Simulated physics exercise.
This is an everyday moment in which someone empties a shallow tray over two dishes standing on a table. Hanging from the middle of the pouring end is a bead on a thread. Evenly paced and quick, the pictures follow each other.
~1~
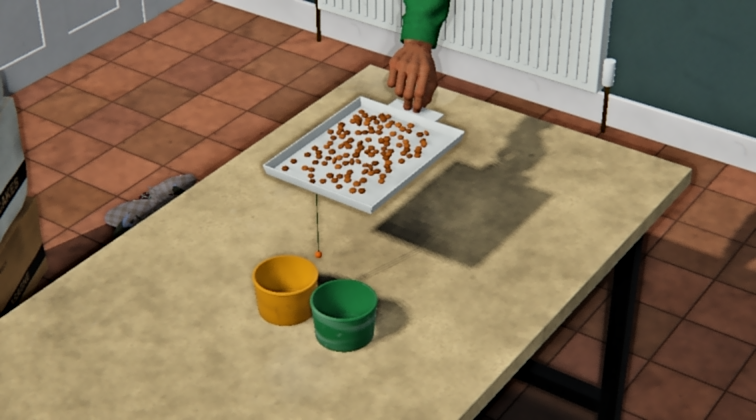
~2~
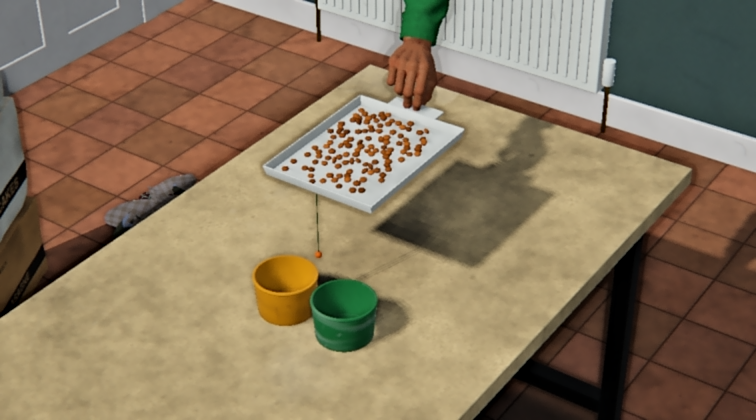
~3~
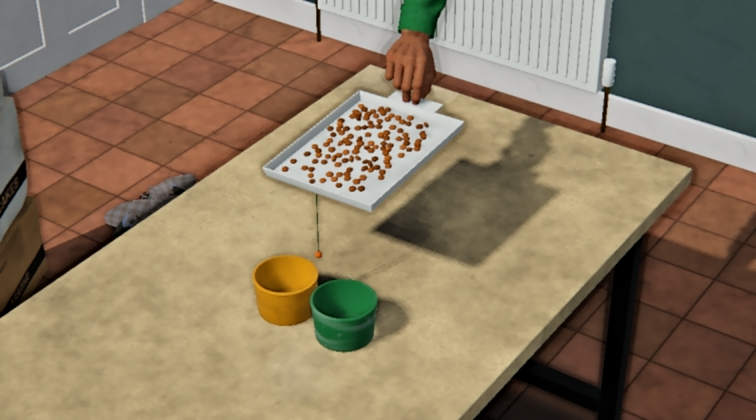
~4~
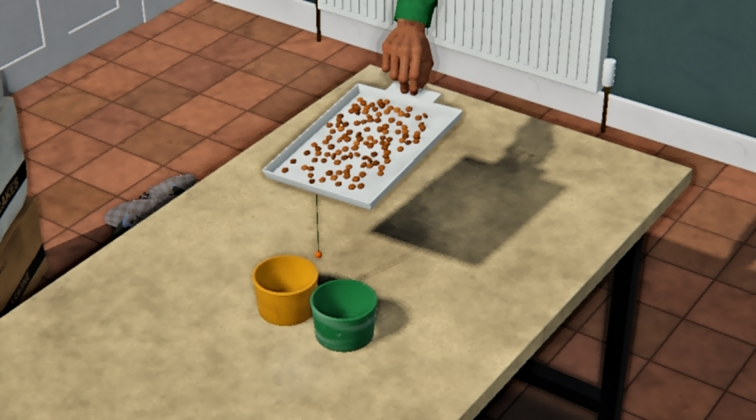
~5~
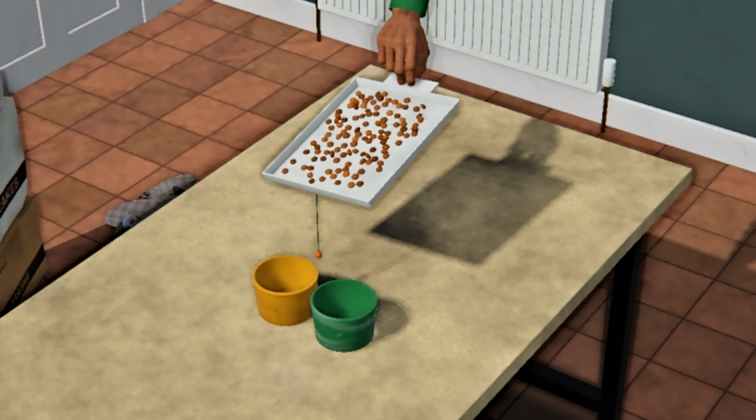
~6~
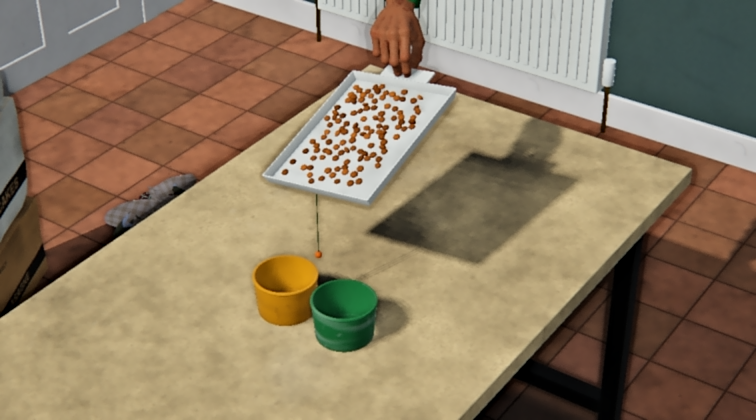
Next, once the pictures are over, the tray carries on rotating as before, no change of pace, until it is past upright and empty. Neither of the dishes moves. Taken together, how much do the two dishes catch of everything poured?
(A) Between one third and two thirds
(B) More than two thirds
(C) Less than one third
Less than one third.
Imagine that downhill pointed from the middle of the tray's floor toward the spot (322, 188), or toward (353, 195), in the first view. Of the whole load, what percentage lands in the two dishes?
Around 70 percent for the first aim and around 60 percent for the second.
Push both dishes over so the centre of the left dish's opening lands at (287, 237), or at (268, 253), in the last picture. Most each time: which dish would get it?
The first time it's the one placed on the left, and the second time it's the one placed on the left.
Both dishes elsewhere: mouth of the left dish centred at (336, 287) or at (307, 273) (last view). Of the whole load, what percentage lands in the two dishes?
About 0 and 0 per cent respectively.
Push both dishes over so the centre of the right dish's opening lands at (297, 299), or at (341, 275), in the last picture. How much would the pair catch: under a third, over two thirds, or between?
At the first place less than a third, at the second beyond two thirds.
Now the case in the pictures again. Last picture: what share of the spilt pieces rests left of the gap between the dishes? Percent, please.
Looks to be around 100 per cent of the spill.
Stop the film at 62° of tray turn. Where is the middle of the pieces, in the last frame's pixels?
Centre estimate: (288, 176).
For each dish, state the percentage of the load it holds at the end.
About: Left dish 10, right dish 0 per cent.
Shortly afterwards, tray tipped steeply; the bulk on the tray; a little in the air.
Next, tray tipped right over; a little on the tray; a little in the left dish; near two thirds outside both; a little in the air.
Some moments later, tray tipped past a quarter turn; a little in the left dish; all but a few outside both.
In the end, tray tipped past a quarter turn; none at all in the right dish; a little in the left dish; all but a few outside both.
